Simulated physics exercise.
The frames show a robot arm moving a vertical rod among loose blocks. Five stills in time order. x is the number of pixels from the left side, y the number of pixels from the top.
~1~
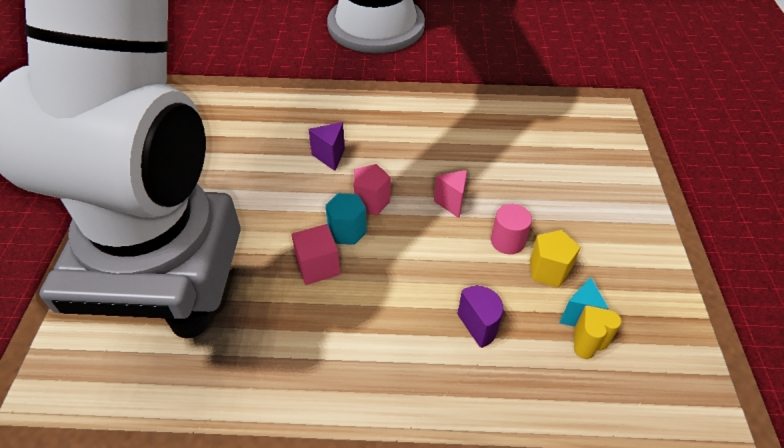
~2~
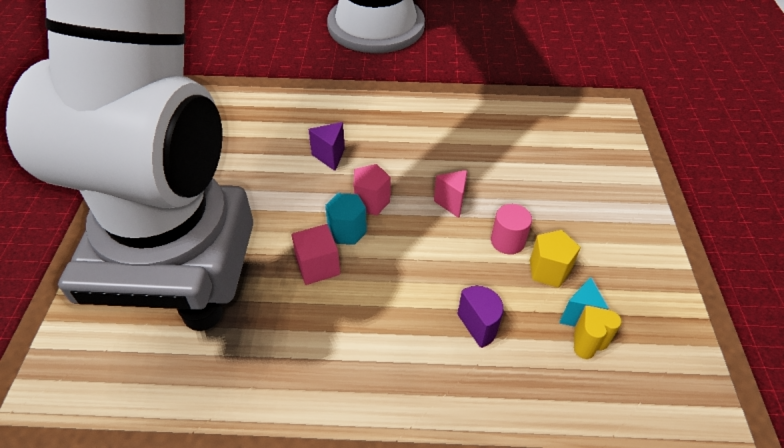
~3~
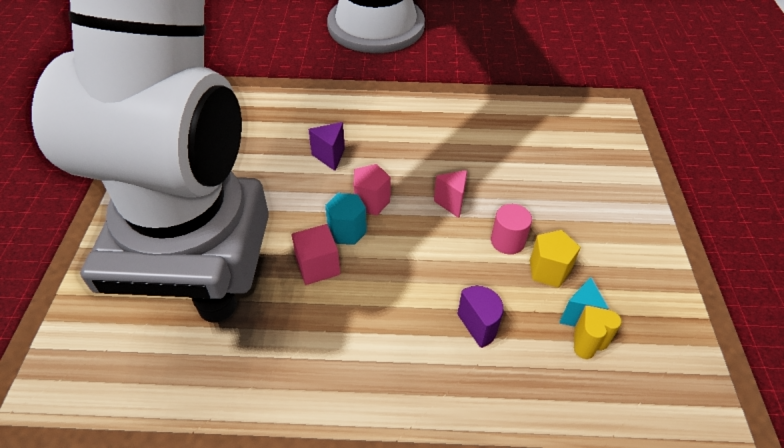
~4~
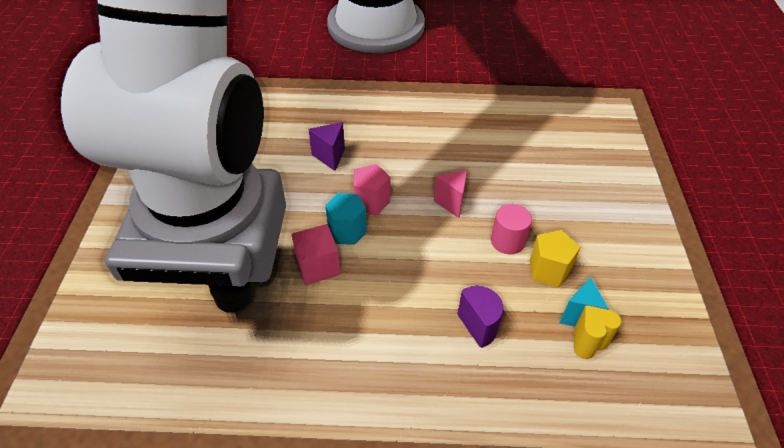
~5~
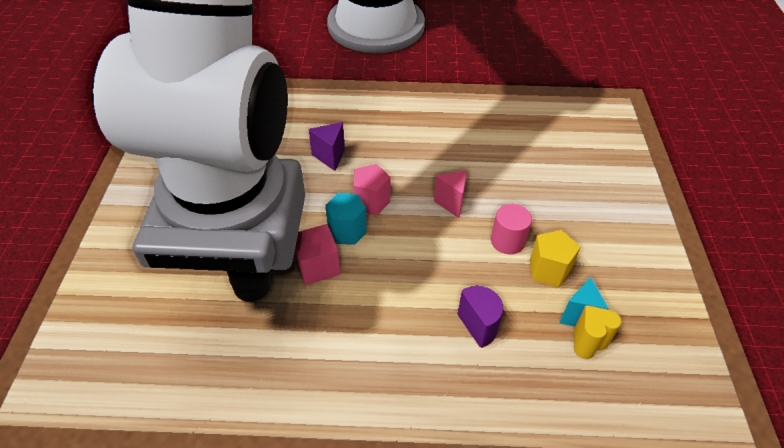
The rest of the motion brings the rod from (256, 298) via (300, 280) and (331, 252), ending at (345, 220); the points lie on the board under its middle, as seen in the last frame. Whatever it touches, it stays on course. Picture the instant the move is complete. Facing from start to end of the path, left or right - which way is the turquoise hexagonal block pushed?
Sideways shift: Left.
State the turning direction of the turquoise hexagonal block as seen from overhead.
The answer is clockwise.
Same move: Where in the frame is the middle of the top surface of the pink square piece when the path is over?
The middle of the upper face of the pink square piece will lie at about (366, 175) in the picture.
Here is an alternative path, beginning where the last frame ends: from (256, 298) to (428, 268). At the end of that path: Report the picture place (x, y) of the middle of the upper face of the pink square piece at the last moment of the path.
The top centre is at (343, 228).
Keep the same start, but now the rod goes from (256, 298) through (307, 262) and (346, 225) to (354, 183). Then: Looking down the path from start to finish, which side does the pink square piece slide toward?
Sideways shift: Right.
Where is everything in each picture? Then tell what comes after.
In the first picture, rod tip at (191, 323); block tops, pink square piece at (314, 242); purple triangular piece at (328, 132); turquoise hexagonal block at (345, 206); pink five-sided block at (370, 176).
In the second picture, rod at (204, 316); blocks unchanged.
In the third picture, rod at (218, 307); blocks unchanged.
In the fourth picture, rod at (234, 298); blocks unchanged.
In the fifth picture, rod at (253, 288); pink square piece at (314, 242); purple triangular piece at (328, 132); turquoise hexagonal block at (345, 206); pink five-sided block at (370, 176).
On the path given first. One third of the way, rod at (299, 269); pink square piece at (325, 235), turned 20° anticlockwise.
Two thirds of the way, rod at (330, 241); pink square piece at (351, 204), turned 45° anticlockwise; turquoise hexagonal block at (363, 179), turned 20° clockwise; pink five-sided block at (386, 161), turned 10° clockwise.
At the end, rod at (344, 208); pink square piece at (366, 175), turned 35° anticlockwise; purple triangular piece in place; turquoise hexagonal block at (384, 155), turned 30° clockwise; pink five-sided block at (409, 140), turned 15° clockwise.
